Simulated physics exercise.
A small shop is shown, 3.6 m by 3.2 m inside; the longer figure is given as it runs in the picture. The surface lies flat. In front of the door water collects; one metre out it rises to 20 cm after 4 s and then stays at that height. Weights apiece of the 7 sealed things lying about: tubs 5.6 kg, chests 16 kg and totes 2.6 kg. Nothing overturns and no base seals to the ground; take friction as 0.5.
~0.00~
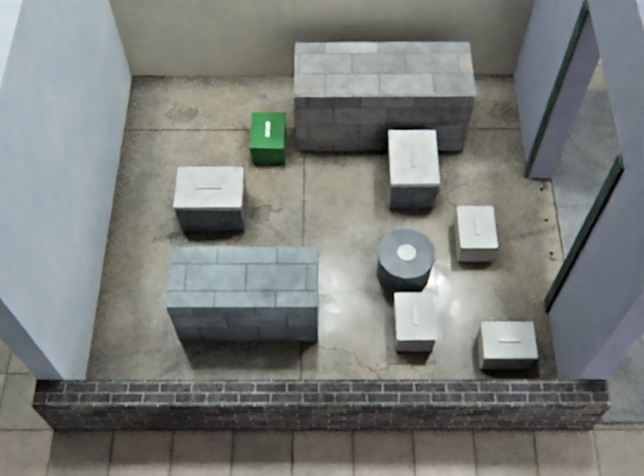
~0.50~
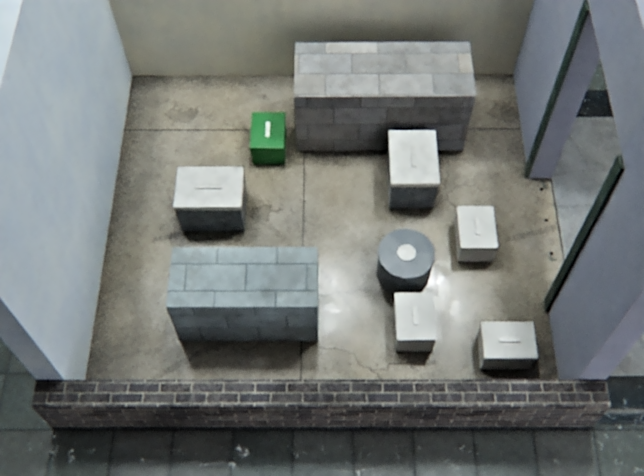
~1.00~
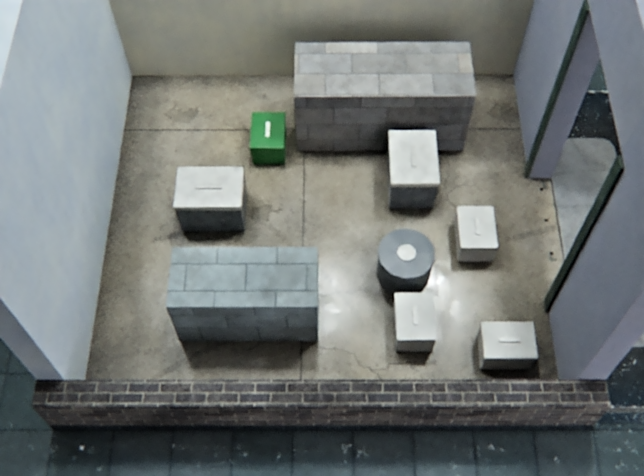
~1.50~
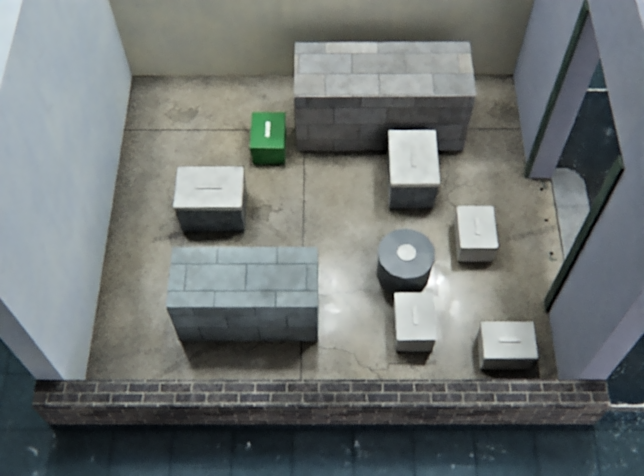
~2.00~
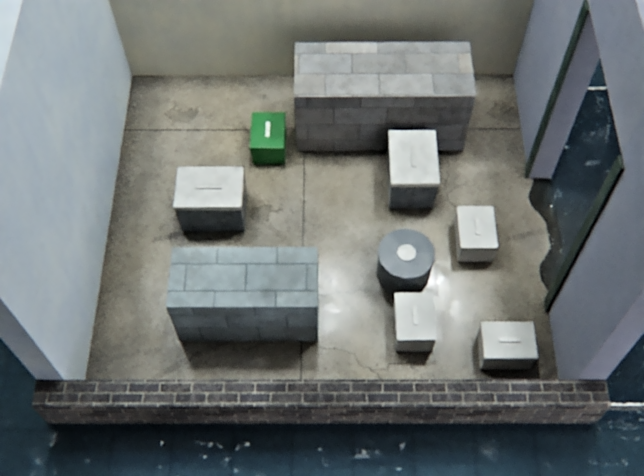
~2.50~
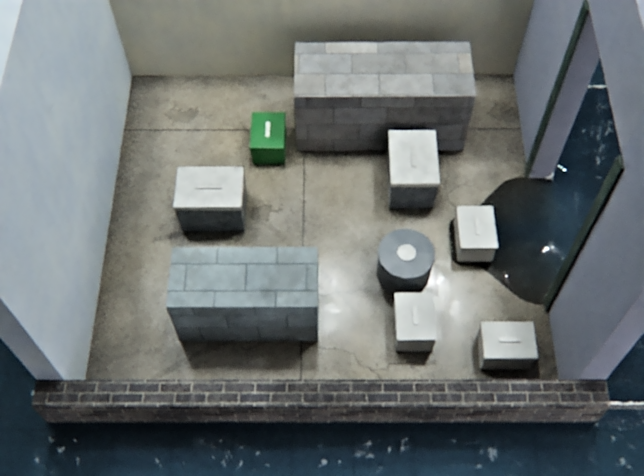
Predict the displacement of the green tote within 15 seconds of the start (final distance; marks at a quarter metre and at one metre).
My guess is it creeps a short stretch.
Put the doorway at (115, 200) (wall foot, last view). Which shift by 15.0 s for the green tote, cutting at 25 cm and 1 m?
So the green tote is well away by then.
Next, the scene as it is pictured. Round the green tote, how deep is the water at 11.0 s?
I'd put it at about 11 cm.
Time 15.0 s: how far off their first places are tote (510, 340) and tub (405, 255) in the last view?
Respectively 100 and 200 cm.
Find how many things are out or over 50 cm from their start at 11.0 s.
I make it 7.
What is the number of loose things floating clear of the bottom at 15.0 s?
At that point I count 7.
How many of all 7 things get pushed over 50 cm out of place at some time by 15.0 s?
Count: 7.
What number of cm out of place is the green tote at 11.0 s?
By that time, close to 60 cm.
After 3.5 s the green tote is near (268, 130), 0.0 m from its start, aground; 1 afloat.
After 6.8 s the green tote is near (213, 69), 0.9 m from its start, afloat; 6 afloat.
After 11.0 s the green tote is near (276, 67), 0.7 m from its start, afloat; 7 afloat.
After 15.0 s the green tote is near (276, 64), 0.7 m from its start, afloat; 7 afloat.
